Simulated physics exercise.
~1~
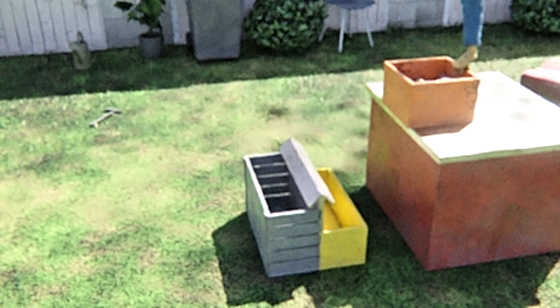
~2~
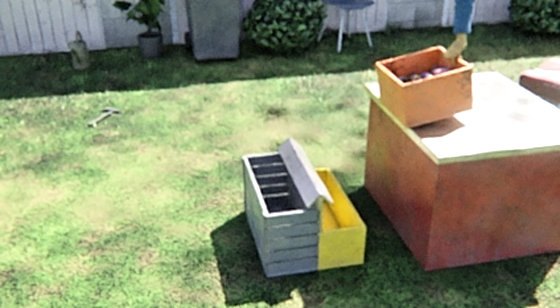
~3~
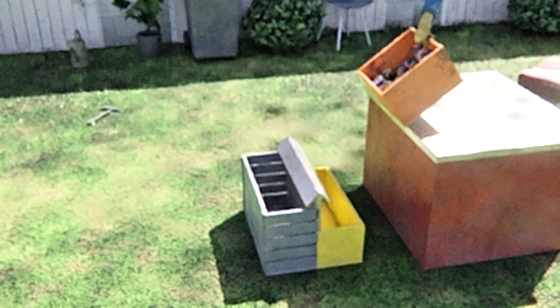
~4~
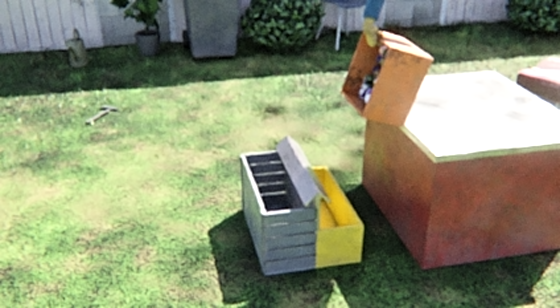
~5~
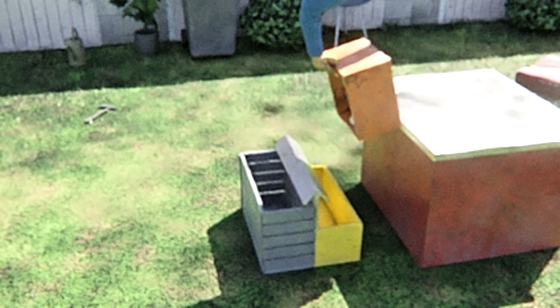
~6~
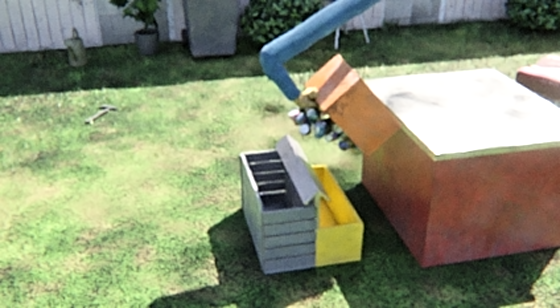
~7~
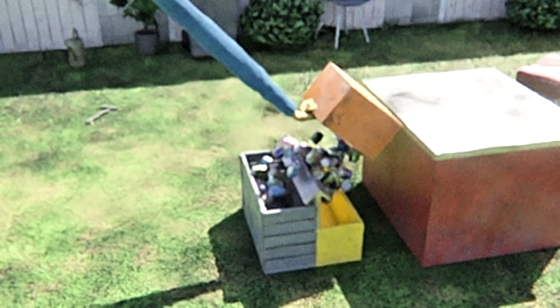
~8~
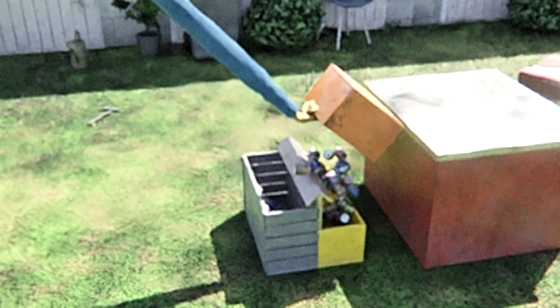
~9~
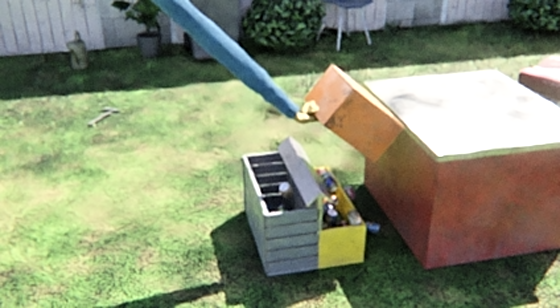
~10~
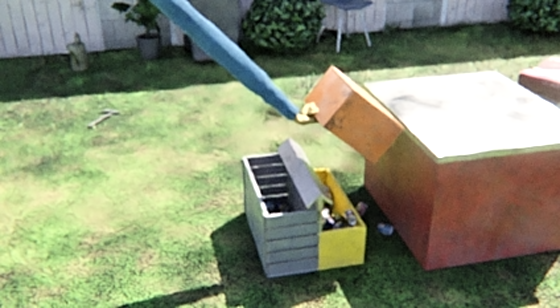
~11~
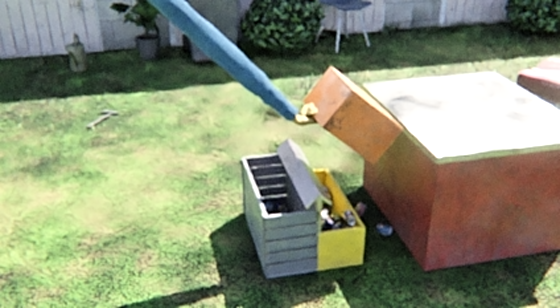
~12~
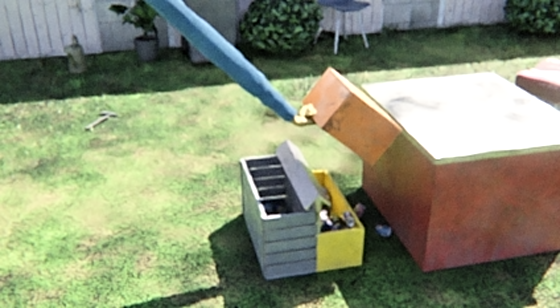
The clip opens on a sunny lawn, where an orange crate of small cans rests on a large reddish bench beside two open boxes, one yellow and one grey, with a sloped ridge between them. A blue arm grips the crate, which shifts left over the bench's edge and tips further and further. Once it is nearly upside down, the cans spill out in a clump and tumble over the ridge. Some drop into the grey box, while more fall into the yellow one. A stray can settles on the grass by the bench, and the arm holds the crate still, tilted above the boxes.
